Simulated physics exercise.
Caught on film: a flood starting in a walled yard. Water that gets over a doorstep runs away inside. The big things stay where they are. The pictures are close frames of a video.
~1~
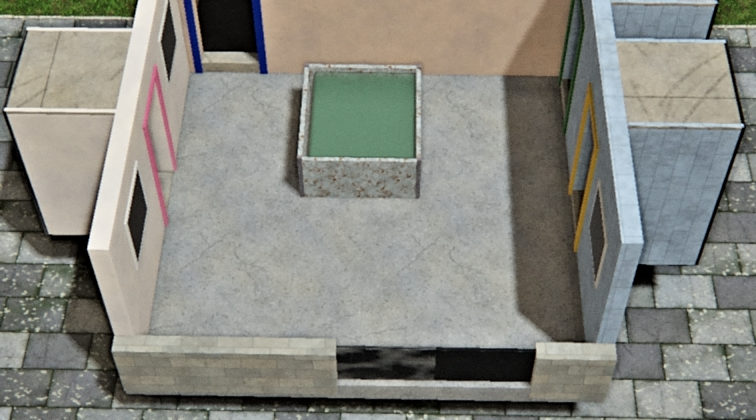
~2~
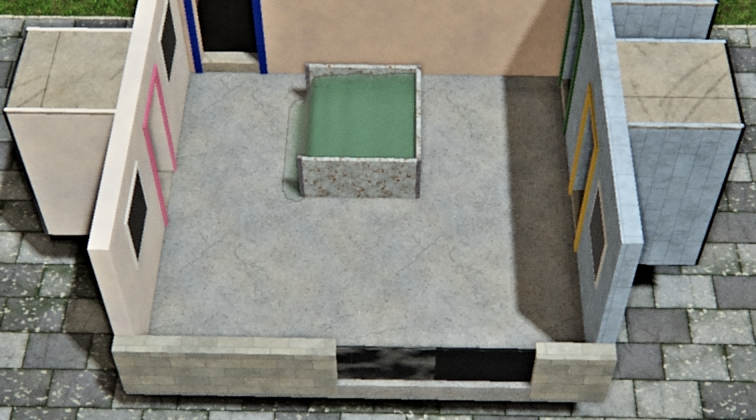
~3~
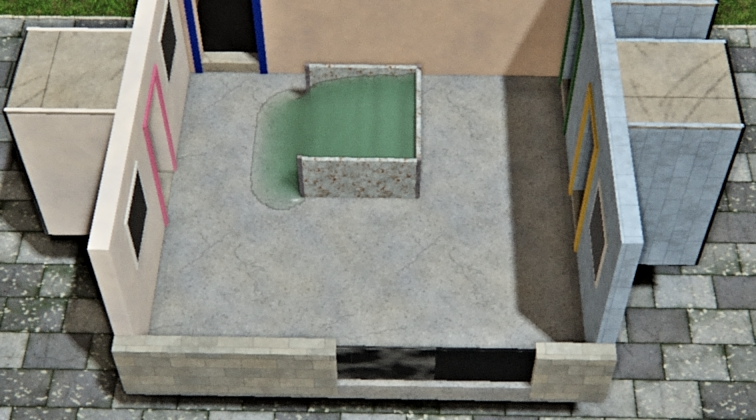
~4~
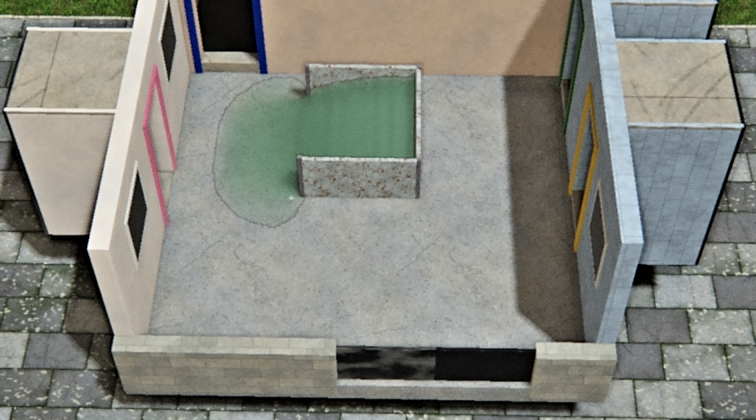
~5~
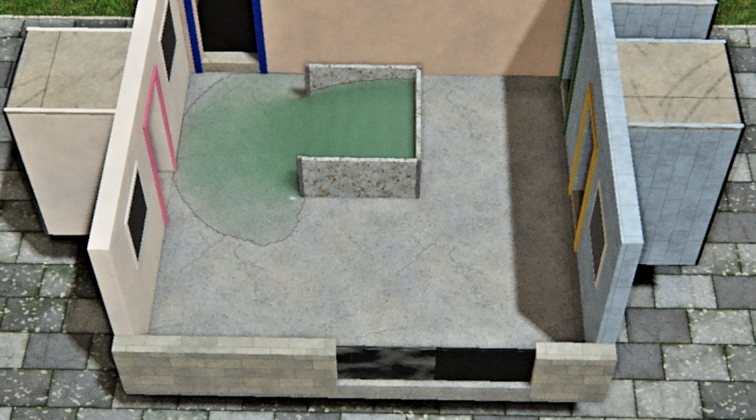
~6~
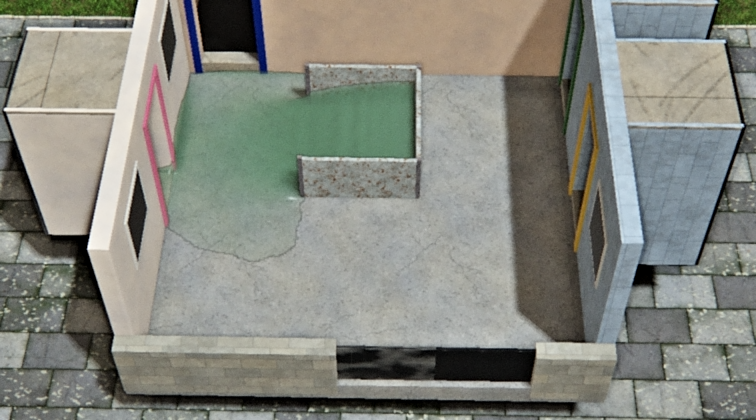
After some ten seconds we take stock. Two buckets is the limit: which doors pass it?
In the end: The yellow door stays under that; the pink door takes more than that; the blue door takes more than that; the green door stays under that.
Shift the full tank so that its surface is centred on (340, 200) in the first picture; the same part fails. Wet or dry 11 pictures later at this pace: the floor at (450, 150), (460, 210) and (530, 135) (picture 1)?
One after the other: Not flooded, dry, dry.
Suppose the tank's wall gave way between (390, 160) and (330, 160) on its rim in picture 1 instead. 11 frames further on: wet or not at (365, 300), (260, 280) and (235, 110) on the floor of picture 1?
In turn: Under water, awash, not flooded.
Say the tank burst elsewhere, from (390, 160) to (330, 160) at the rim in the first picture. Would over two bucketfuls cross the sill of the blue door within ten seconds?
Blue door keeps below it.
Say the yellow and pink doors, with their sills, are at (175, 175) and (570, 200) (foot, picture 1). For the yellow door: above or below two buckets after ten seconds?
In short: The yellow door takes more.
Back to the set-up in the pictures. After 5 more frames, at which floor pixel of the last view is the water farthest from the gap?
Close to (151, 319).
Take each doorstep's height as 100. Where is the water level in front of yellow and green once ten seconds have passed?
Roughly 50 per cent, then 20 per cent.
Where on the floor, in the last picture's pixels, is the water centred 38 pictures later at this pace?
At about (336, 215).
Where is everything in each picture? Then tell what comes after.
The open tank at (361, 115) is whole and still, in the first frame.
The front is at (291, 195), out from the gap at (307, 138), in the second frame.
The front is at (288, 95), out from the gap at (307, 138), in the third frame.
Water pours out at (308, 140) and has run to (248, 214), in the fourth frame.
The front is at (181, 184), out from the gap at (308, 140), in the fifth frame.
Water pours out at (308, 141) and has run to (190, 80), in the sixth frame.
A moment on, water covers 25 % of the floor; the yellow door not reached, the pink door far over two buckets in, the blue door under two buckets in, the green door not reached.
Next, water covers 30 % of the floor; the yellow door not reached, the pink door far over two buckets in, the blue door over two buckets in, the green door not reached.
Then, water covers 45 % of the floor; the yellow door not reached, the pink door far over two buckets in, the blue door over two buckets in, the green door not reached.
Later, water covers 85 % of the floor; the yellow door wet at the sill, nothing in, the pink door far over two buckets in, the blue door over two buckets in, the green door under two buckets in.
In the end, water covers 100 % of the floor; the yellow door wet at the sill, nothing in, the pink door far over two buckets in, the blue door over two buckets in, the green door under two buckets in.
